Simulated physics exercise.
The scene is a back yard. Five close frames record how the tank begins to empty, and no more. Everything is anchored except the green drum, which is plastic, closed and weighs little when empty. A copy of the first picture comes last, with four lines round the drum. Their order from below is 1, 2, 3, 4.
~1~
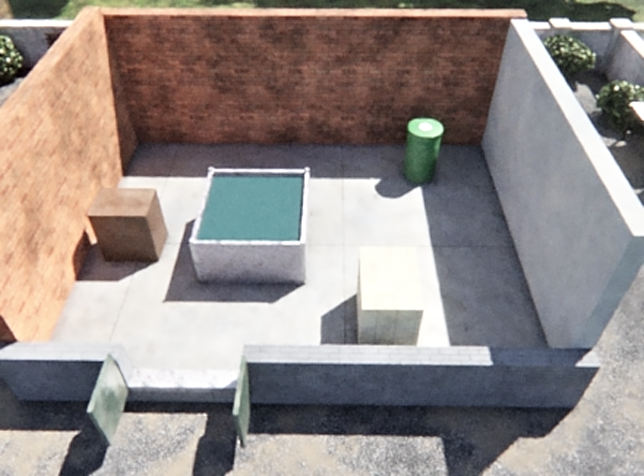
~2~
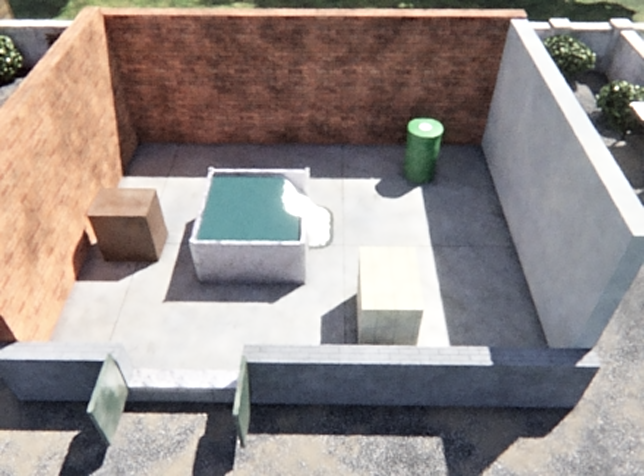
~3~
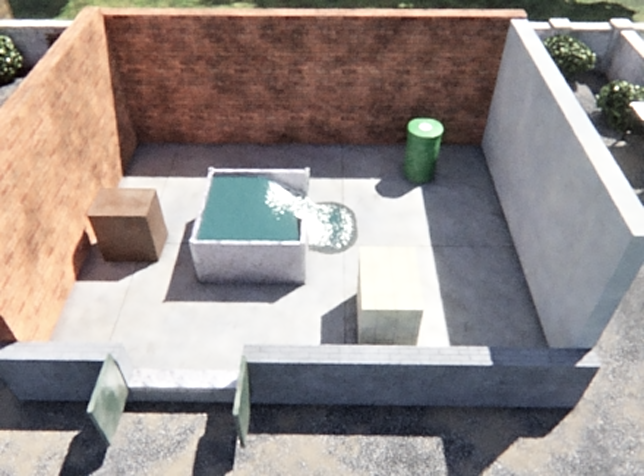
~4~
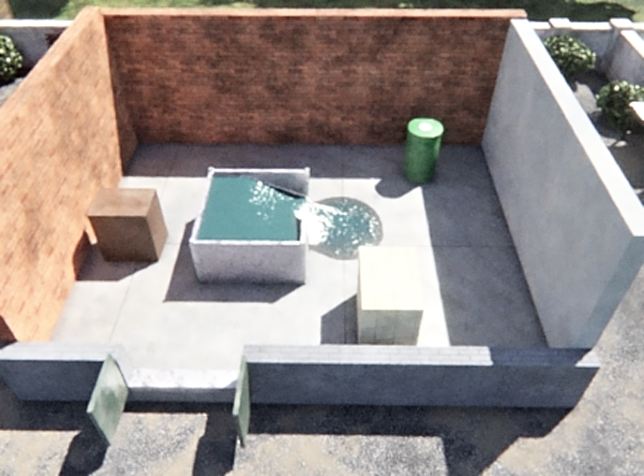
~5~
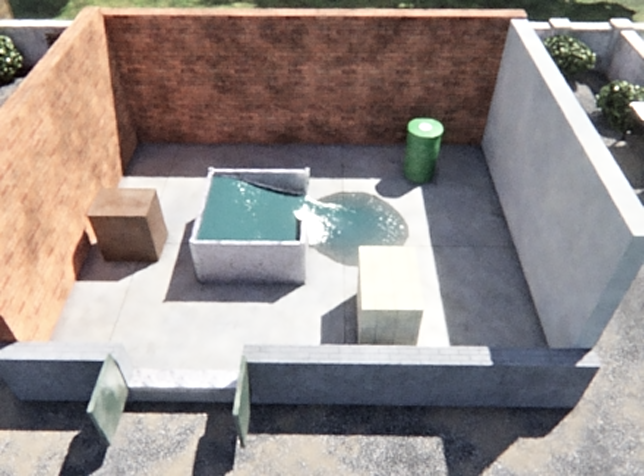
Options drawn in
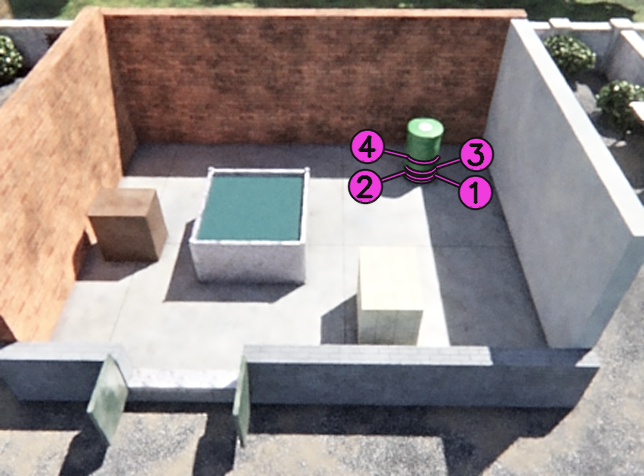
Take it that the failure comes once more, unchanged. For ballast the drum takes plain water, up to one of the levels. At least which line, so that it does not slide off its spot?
3 will do.
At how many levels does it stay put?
Two of the four.
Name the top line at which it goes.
2.
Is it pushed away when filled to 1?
Yes, that goes wrong.
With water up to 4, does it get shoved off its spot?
No.
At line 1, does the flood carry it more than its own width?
Yes, it does.
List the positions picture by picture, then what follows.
In the first frame, lid of the green drum at (425, 127); tank full, its middle at (254, 208); open gate at (184, 346).
In the second frame, 1 % of the ground under water, its edge towards the drum at (321, 208).
In the third frame, 3 % of the ground under water, its edge towards the drum at (325, 204).
In the fourth frame, 5 % of the ground under water, its edge towards the drum at (325, 202).
In the fifth frame, lid of the green drum at (425, 127); water covers 7 % of the ground, mostly out of sight from here.
In magenta, 1 at (421, 181); 2 at (421, 178); 3 at (422, 173); 4 at (424, 163); from the bottom up 1, 2, 3, 4.
For line 1, it is pushed about twice its own width away.
For line 2, it is pushed about twice its own width away.
For line 3, it does not move.
For line 4, it does not move.
